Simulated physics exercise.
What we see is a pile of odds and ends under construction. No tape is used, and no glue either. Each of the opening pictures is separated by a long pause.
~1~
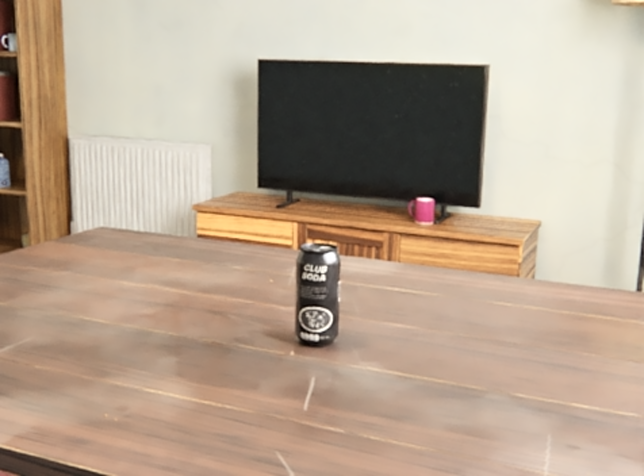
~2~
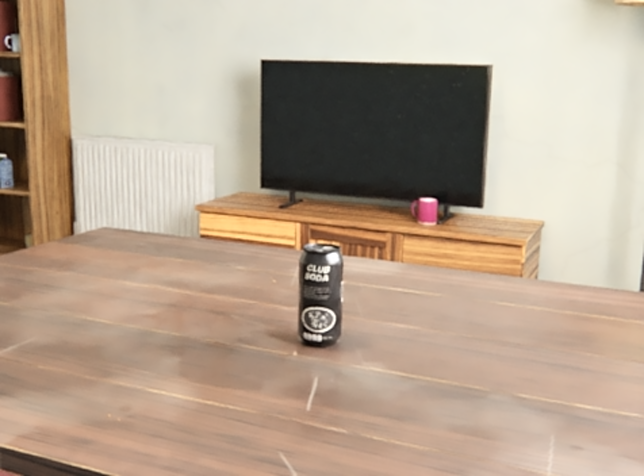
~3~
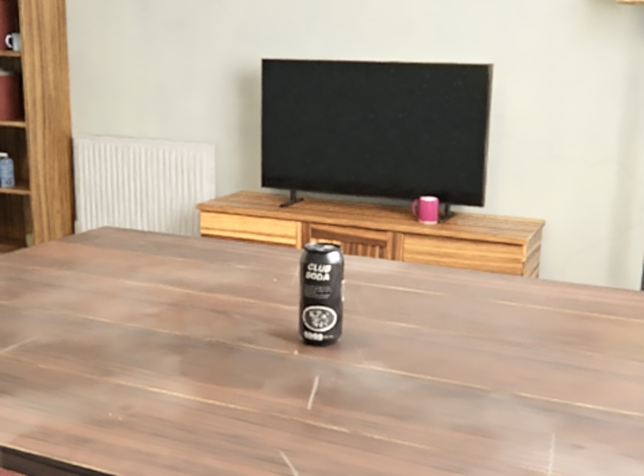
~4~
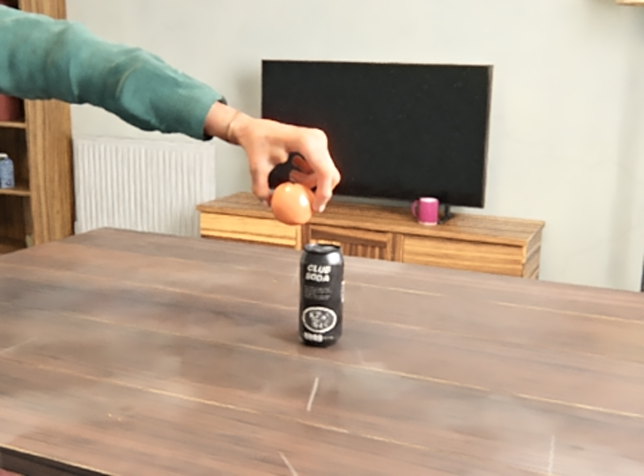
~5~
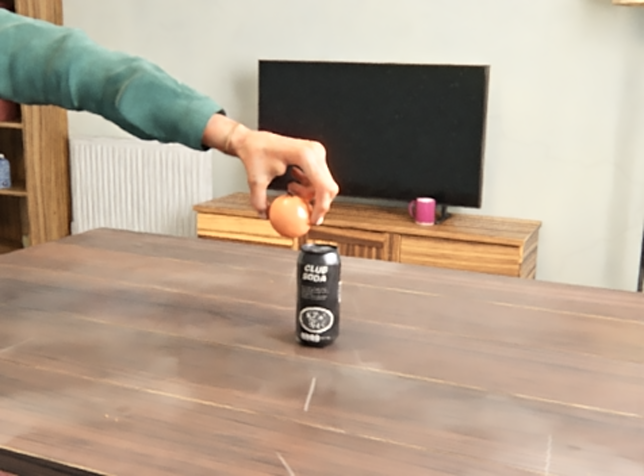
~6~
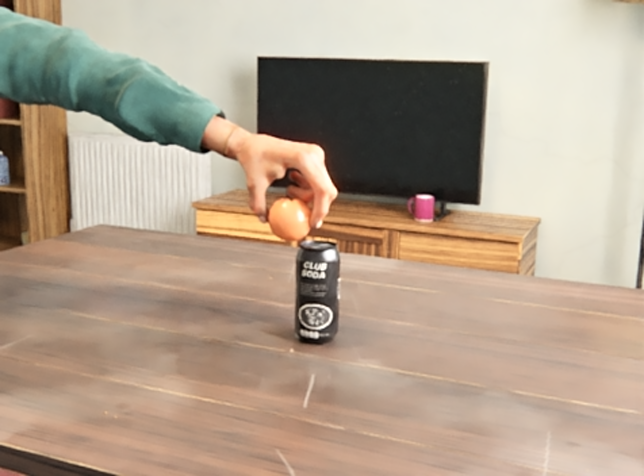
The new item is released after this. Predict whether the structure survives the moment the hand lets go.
The structure falls down.
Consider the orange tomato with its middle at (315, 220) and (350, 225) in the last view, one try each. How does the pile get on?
Attempt one, the pile survives; attempt two, it falls over.
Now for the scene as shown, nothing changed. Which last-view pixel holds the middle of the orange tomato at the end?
End spot: Near (257, 308).
Then, 0.36 s after the last picture, orange tomato now fallen.
Then, 0.72 s after the last picture, nothing new.
At rest, fallen, orange tomato; black can in place. Seen from the same camera at the end, orange tomato near (257, 309). The pile gives way.
